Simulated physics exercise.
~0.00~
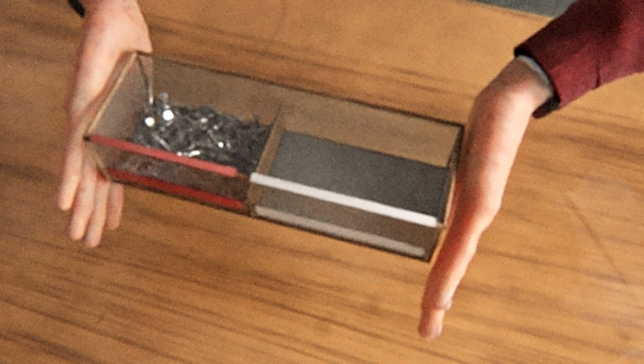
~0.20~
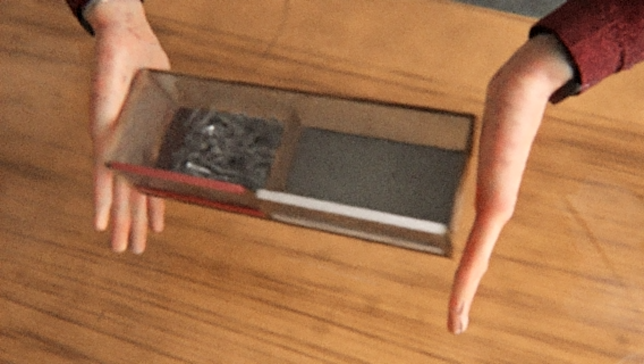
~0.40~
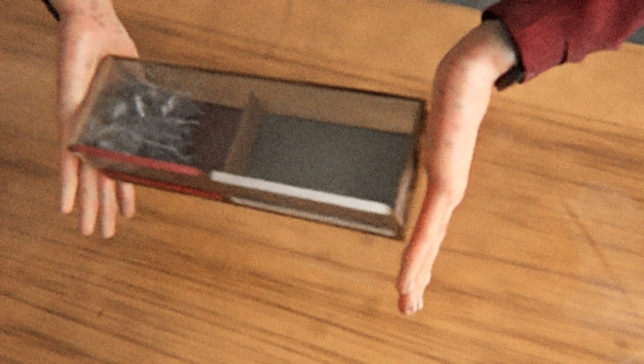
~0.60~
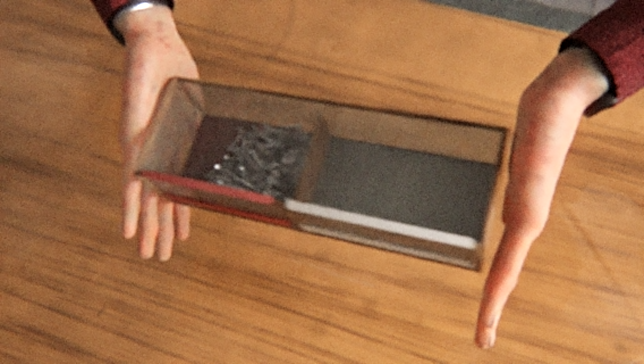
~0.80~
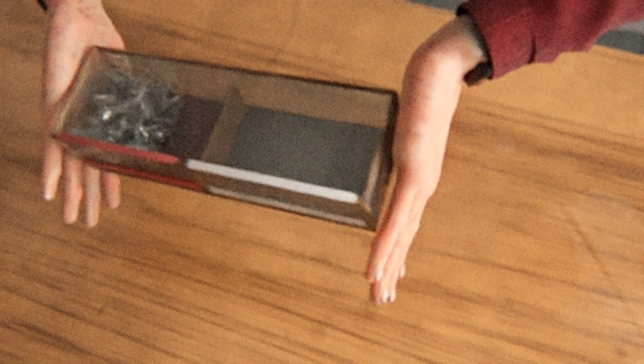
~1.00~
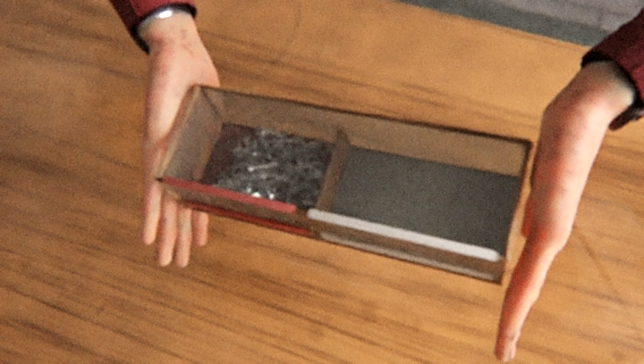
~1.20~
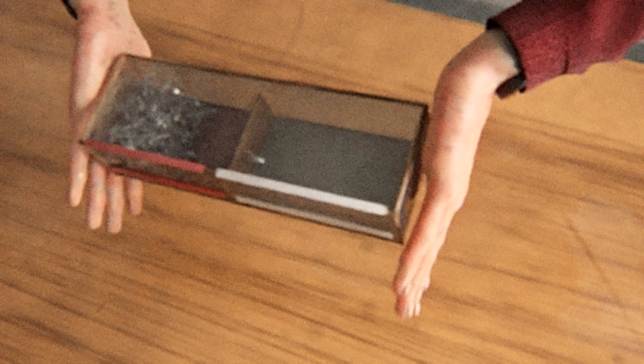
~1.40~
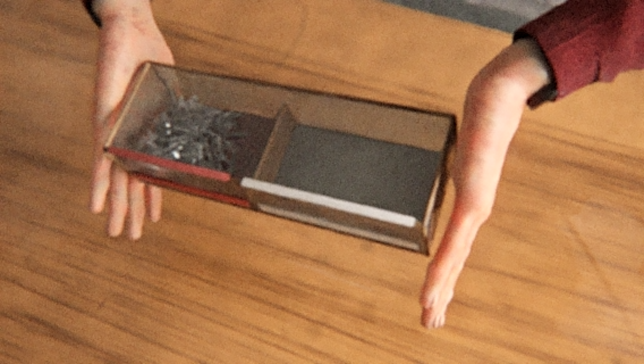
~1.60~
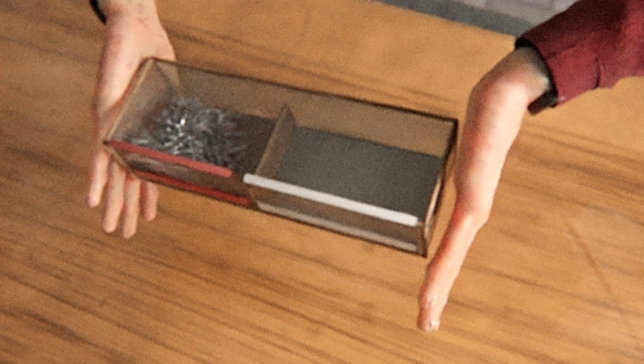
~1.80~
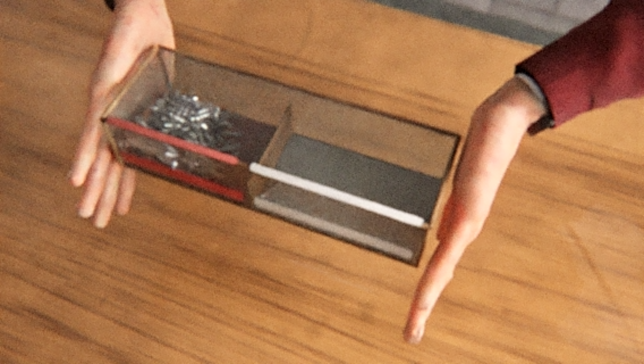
To begin with, two hands hold a clear, lidded box above a wooden table, with a heap of shiny metal screws in its red-marked left section and the white-marked right section empty. The hands tip the box slightly and swing it to the right, then back to the left. They keep shaking it from side to side, and the screws shift and tumble within the left section. The swings then die down, and the box pauses, still tilted. Finally the hands bring it back level, with the screws piled in the red section and none in the white.
